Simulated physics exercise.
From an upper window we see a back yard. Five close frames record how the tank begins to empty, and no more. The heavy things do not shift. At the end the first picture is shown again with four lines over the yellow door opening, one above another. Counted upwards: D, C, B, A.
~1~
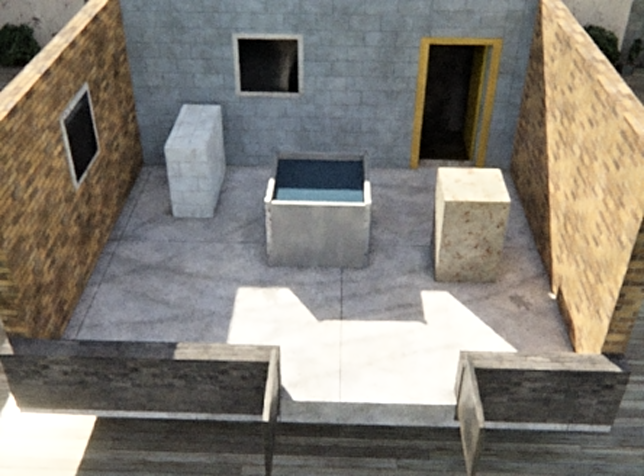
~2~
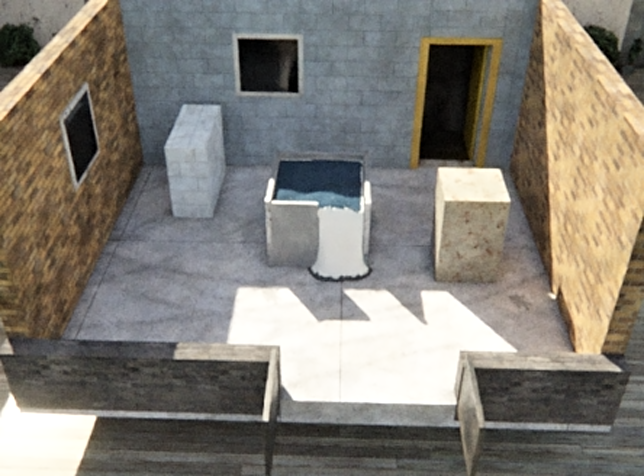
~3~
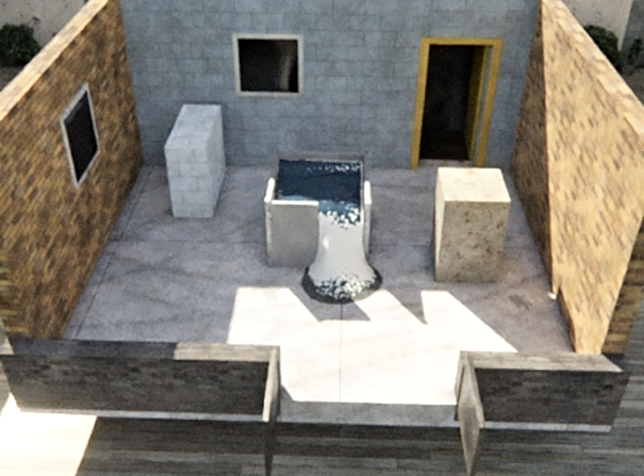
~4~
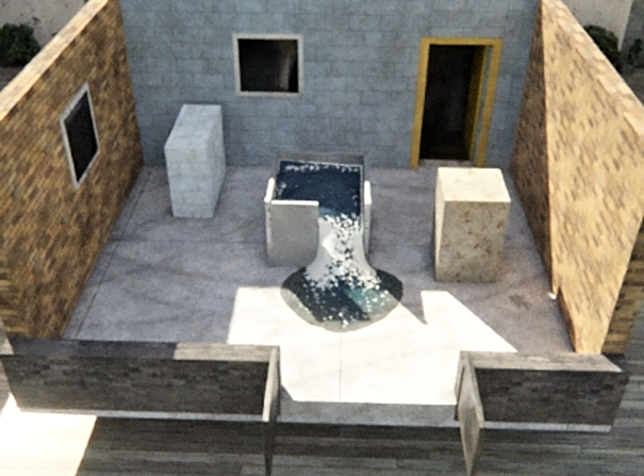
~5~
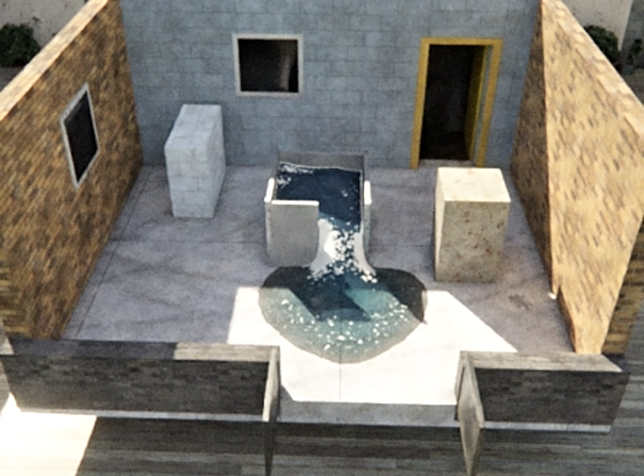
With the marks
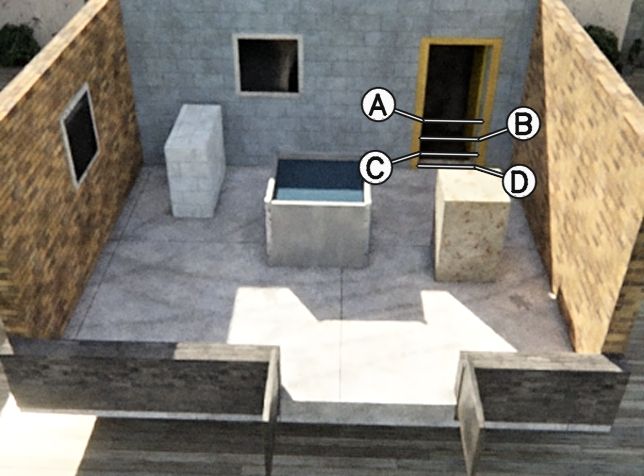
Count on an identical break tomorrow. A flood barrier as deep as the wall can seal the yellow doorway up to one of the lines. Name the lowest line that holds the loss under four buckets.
That is height D.
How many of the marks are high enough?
All of the four.
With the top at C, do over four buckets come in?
No.
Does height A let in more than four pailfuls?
No, not at all.
On the marked copy, A at (452, 121); B at (450, 138); C at (448, 154); D at (446, 166); from the bottom up D, C, B, A.
With A, nothing gets over.
With B, nothing gets over.
With C, nothing gets over.
With D, a splash gets over, under a bucket.
